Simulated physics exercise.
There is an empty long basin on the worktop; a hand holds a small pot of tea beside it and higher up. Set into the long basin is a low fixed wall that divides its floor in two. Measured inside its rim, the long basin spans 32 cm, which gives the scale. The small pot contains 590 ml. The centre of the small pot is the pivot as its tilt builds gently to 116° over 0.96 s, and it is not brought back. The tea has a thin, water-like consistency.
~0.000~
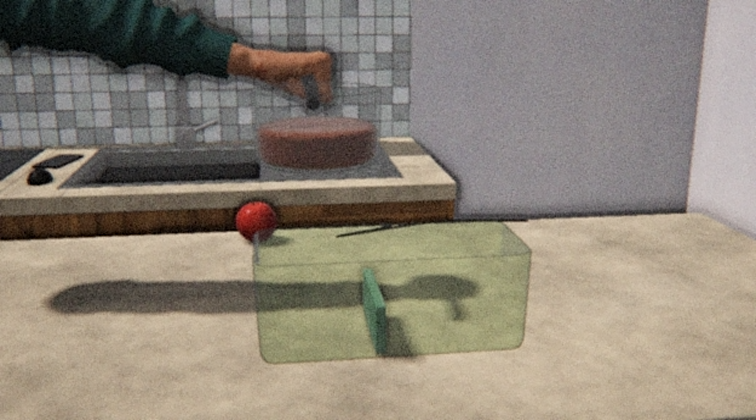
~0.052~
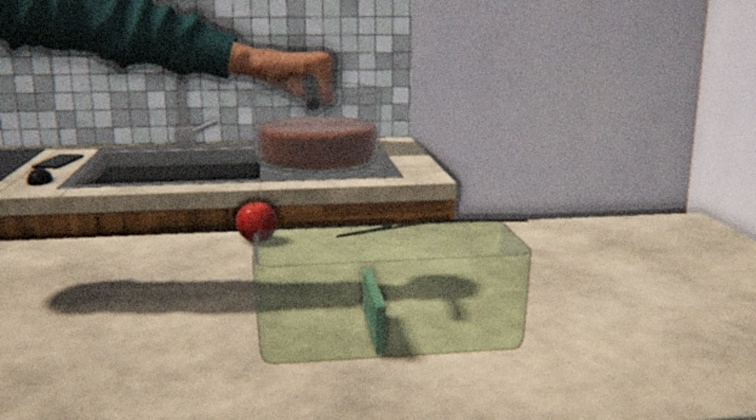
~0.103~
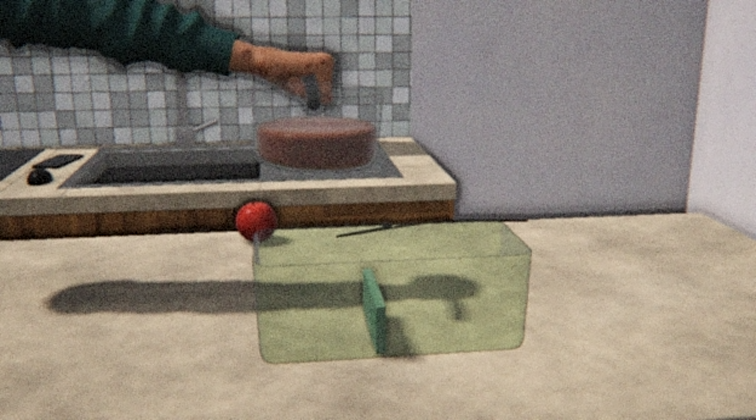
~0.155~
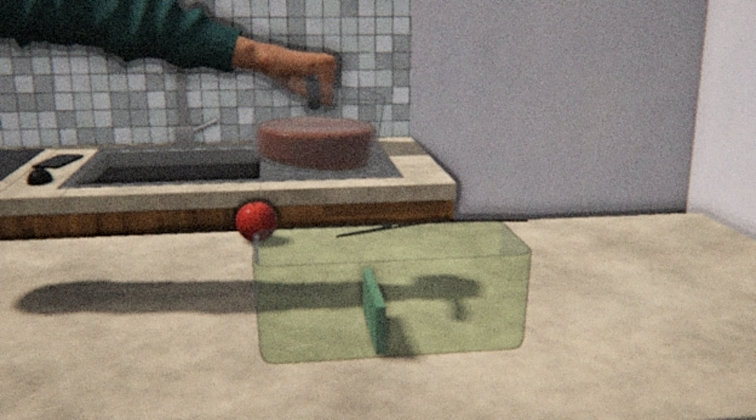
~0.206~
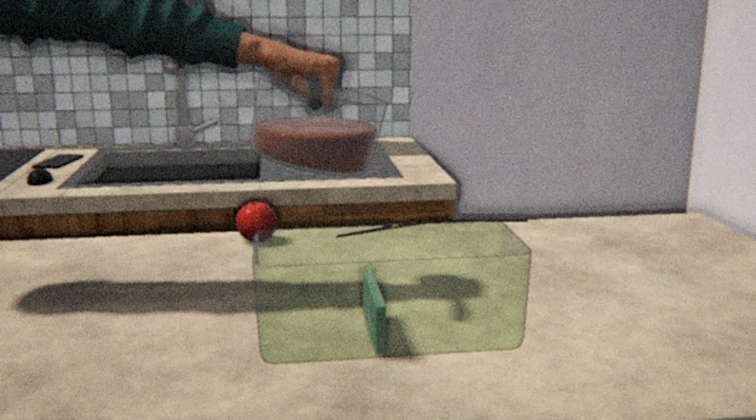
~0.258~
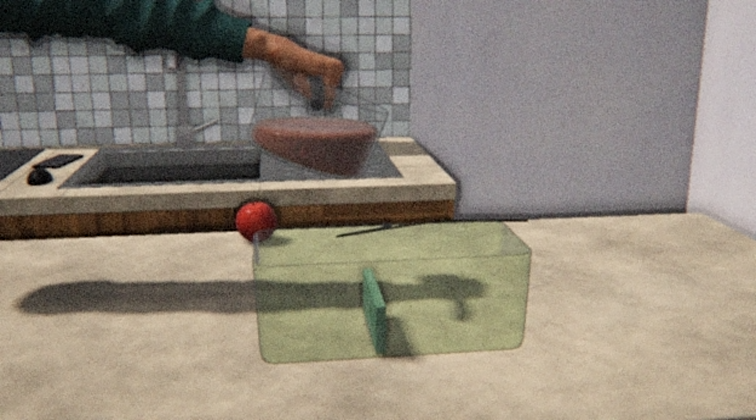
A hand in a green sleeve gently tilting a small clear pot of reddish-brown tea rightward, beyond an empty green-tinted basin.
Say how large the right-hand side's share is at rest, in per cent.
Its share is roughly 94 per cent.
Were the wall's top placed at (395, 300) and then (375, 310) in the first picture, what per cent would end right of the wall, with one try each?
65 then 85 %.
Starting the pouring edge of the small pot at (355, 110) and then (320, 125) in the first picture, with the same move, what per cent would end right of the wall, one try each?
Respectively 60 and 5 %.
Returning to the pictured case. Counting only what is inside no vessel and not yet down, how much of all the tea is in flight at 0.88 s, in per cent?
Some 12 per cent.
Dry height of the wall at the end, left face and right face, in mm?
Left side: Around 58 mm. Right side: Around 34 mm.
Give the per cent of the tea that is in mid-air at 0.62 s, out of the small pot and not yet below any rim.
38 per cent.
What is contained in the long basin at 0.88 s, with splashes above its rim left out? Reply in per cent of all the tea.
82 per cent, give or take a little.
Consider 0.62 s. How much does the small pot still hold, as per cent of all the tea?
Some 54 % of it is still there.
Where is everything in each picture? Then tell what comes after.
In the first picture, tilt 0°; pouring edge (380, 90); surface from (256, 127) to (376, 124); the long basin's rim runs from (254, 249) to (517, 238); the wall's top is at (374, 288).
In the second picture, tilt 1°; pouring edge (380, 91); surface from (256, 126) to (376, 124).
In the third picture, tilt 3°; pouring edge (381, 94); surface from (256, 126) to (376, 124).
In the fourth picture, tilt 7°; pouring edge (383, 98); surface from (255, 126) to (376, 125).
In the fifth picture, tilt 13°; pouring edge (385, 104); surface from (255, 126) to (377, 126).
In the sixth picture, tilt 19°; pouring edge (387, 113); surface from (253, 125) to (378, 126).
By 0.62 s the tilt is 83° and 54 per cent is still to pour, 0 is left of the wall and 9 right of it.
By 0.88 s the tilt is 114° and 8 per cent is still to pour, 3 is left of the wall and 78 right of it.
By 1.16 s the tilt is 116° and 0 per cent is still to pour, 5 is left of the wall and 94 right of it.
By 1.46 s the tilt is 116° and 0 per cent is still to pour, 5 is left of the wall and 94 right of it.
At rest 5 per cent lies left of the wall, 94 right of it and 1 outside.
